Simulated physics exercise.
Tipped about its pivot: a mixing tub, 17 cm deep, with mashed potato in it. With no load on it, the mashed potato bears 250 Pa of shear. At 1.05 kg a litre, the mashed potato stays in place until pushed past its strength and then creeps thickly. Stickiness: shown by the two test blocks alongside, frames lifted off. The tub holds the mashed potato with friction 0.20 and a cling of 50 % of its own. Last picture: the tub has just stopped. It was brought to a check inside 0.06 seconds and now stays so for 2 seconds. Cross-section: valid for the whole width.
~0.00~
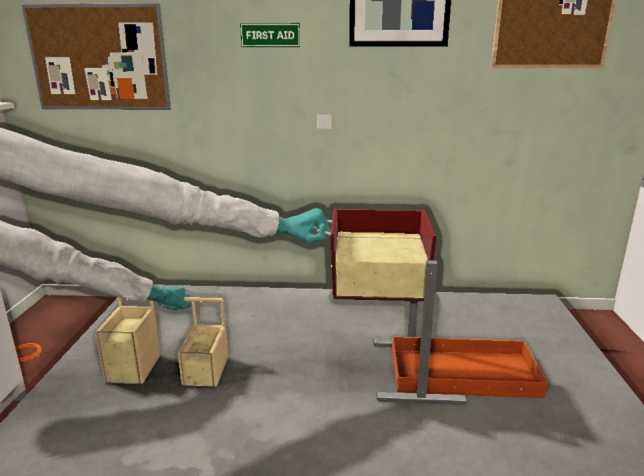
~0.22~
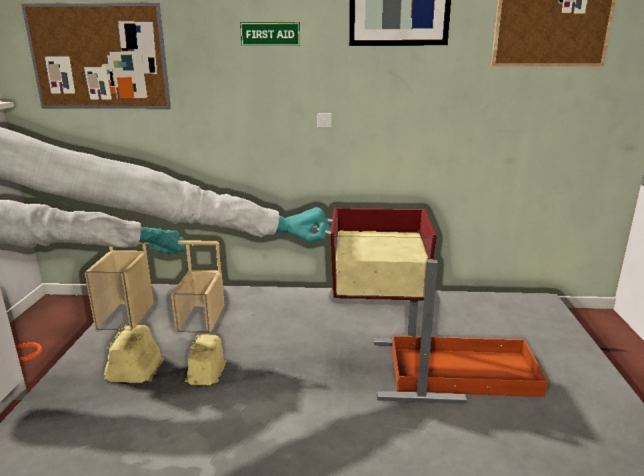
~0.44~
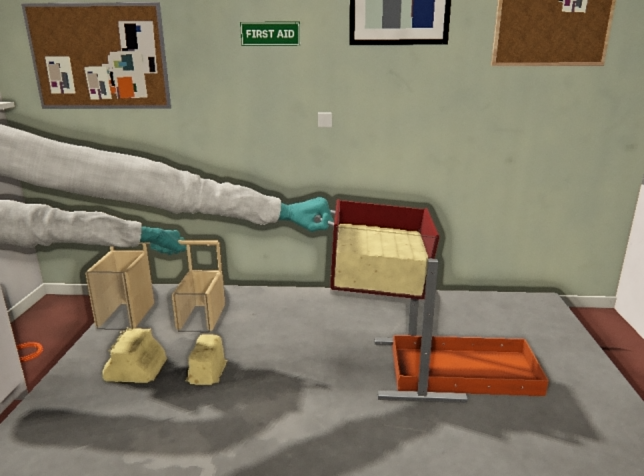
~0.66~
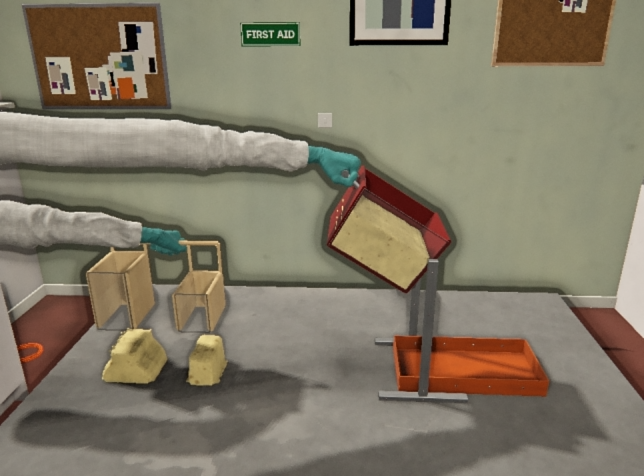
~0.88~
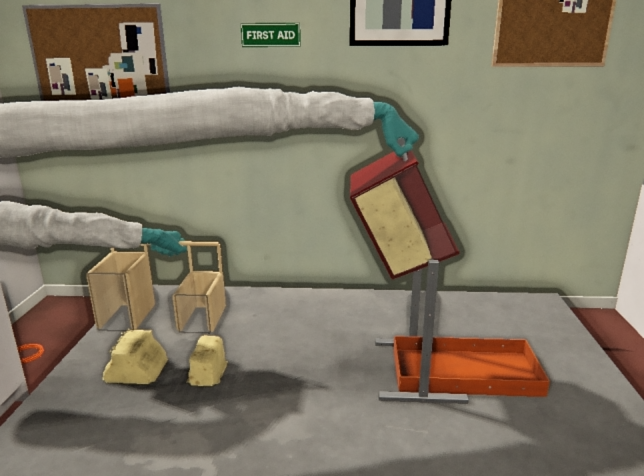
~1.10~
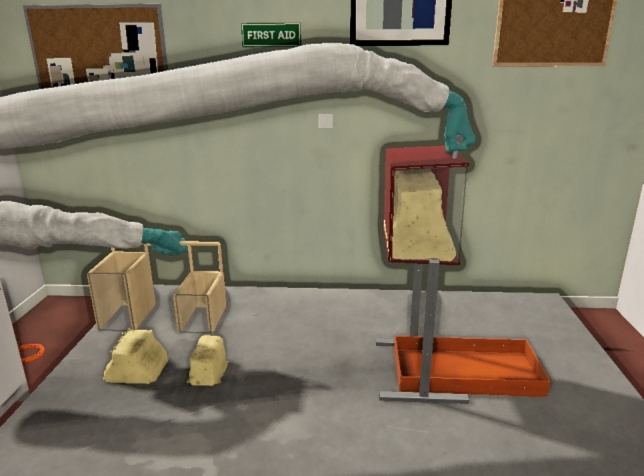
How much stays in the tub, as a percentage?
44 %.
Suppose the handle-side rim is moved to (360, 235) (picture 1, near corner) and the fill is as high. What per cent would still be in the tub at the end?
Around 70 percent would still be in the tub at the end.
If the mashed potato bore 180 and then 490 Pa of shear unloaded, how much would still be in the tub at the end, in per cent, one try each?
Respectively, close to 40 % and close to 55 %.
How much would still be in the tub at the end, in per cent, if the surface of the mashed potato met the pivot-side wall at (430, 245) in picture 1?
In that case, around 30 percent.
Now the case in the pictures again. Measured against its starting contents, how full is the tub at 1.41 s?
Near 50 in a hundred.
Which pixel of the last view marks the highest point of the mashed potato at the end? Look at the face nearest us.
About (415, 234).
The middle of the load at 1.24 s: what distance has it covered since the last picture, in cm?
Distance: About 5 cm.
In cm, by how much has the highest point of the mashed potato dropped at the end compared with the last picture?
Roughly 12 cm.
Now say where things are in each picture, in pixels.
The first picture shows handle-side rim at (334, 236), tilt 0 degrees; top of the mashed potato at (349, 261); blocks stand 14 cm, 9.1 cm (left to right).
The second picture shows handle-side rim at (335, 235), tilt 0 degrees; top of the mashed potato at (349, 260); blocks stand 11 cm, 9.0 cm (left to right).
The third picture shows handle-side rim at (338, 226), tilt 5 degrees; top of the mashed potato at (342, 252); blocks stand 10 cm, 8.9 cm (left to right).
The fourth picture shows handle-side rim at (366, 189), tilt 33 degrees; top of the mashed potato at (355, 214); blocks stand 10 cm, 8.9 cm (left to right).
The fifth picture shows handle-side rim at (417, 165), tilt 63 degrees; top of the mashed potato at (389, 182); blocks stand 10 cm, 8.9 cm (left to right).
The sixth picture shows handle-side rim at (467, 167), tilt 89 degrees; top of the mashed potato at (437, 189); blocks stand 10 cm, 8.9 cm (left to right).
After 1.24 s, the tub is at 89 degrees and holds 85 %.
After 1.41 s, the tub is at 89 degrees and holds 52 %.
After 1.58 s, the tub is at 89 degrees and holds 44 %.
After 1.75 s, the tub is at 89 degrees and holds 44 %.
After 3.10 s, at the end, the tub is at 89 degrees and holds 44 %.
